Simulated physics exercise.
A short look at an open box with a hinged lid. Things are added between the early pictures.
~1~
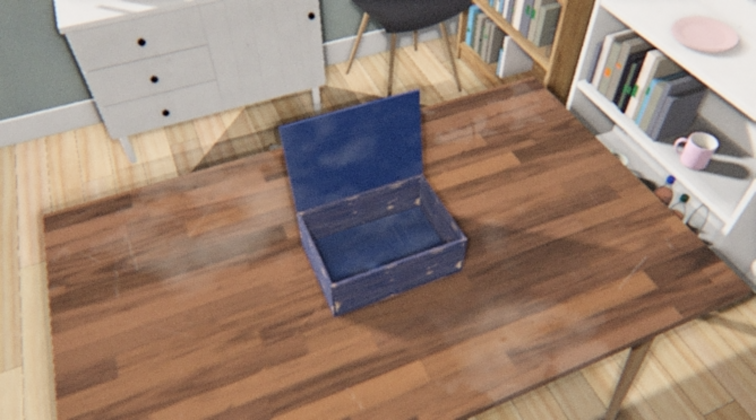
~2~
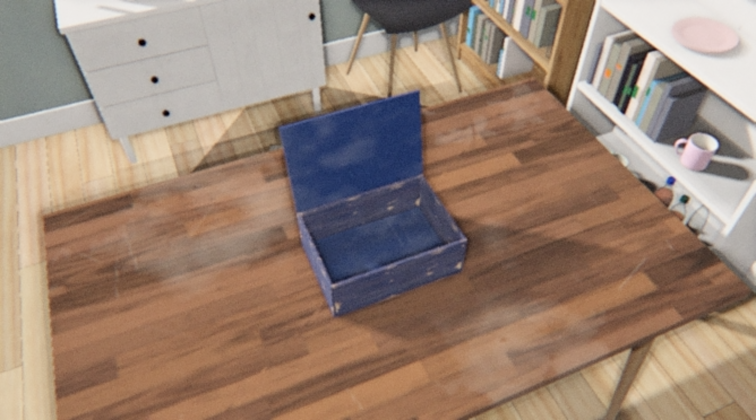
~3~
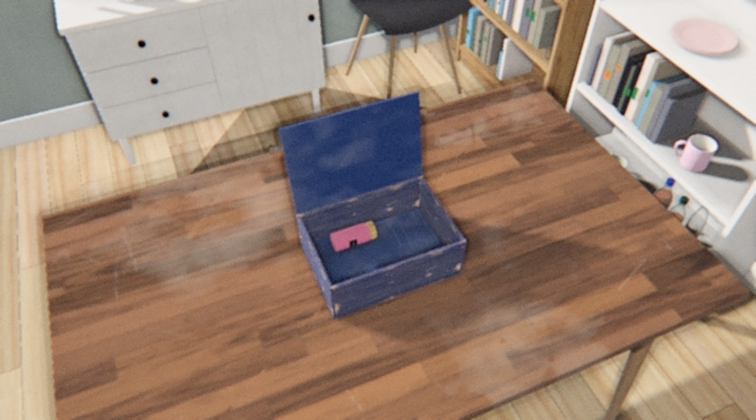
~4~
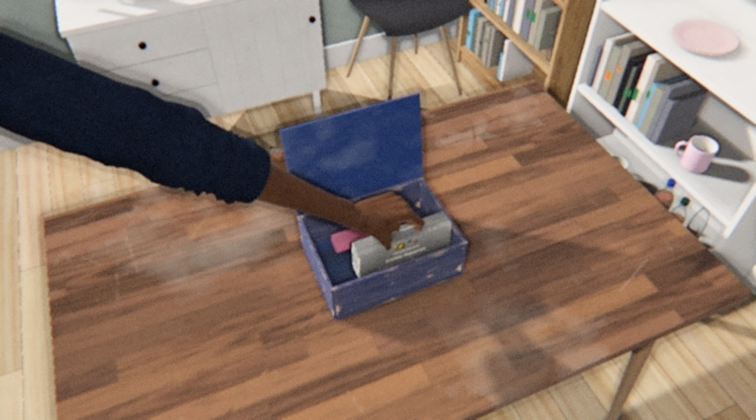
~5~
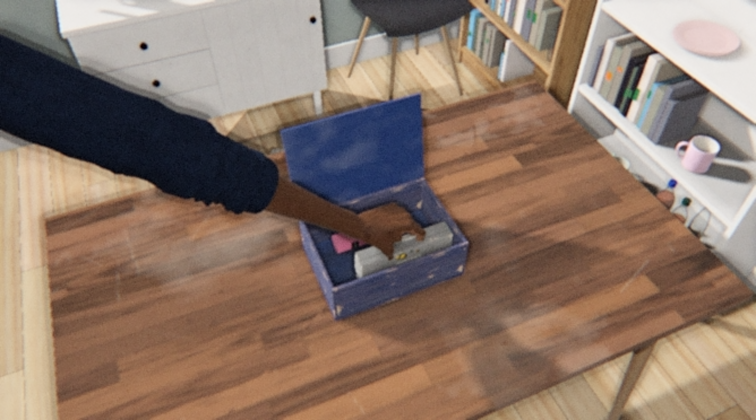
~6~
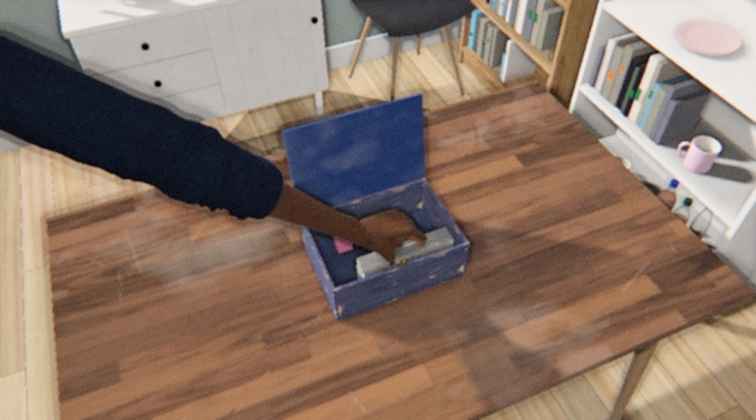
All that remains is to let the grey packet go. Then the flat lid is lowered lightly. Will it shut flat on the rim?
As it turns out, it closes.
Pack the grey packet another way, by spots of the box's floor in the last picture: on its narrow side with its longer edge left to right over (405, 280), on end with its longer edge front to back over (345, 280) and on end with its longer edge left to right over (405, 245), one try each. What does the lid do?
First try: It sits on the rim; second try: It is held up; third try: It will not close.
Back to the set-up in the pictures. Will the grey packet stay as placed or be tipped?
It keeps its pose.
Then, 1.10 s later than the last frame, lid starting down.
Then, 1.60 s later than the last frame, lid 60° above the rim.
Then, 2.00 s later than the last frame, lid 33° above the rim.
Then, 2.30 s later than the last frame, lid 9° above the rim.
When it is over, lid shut; both as before. End places, in pixels of the last picture, grey packet near (405, 260).
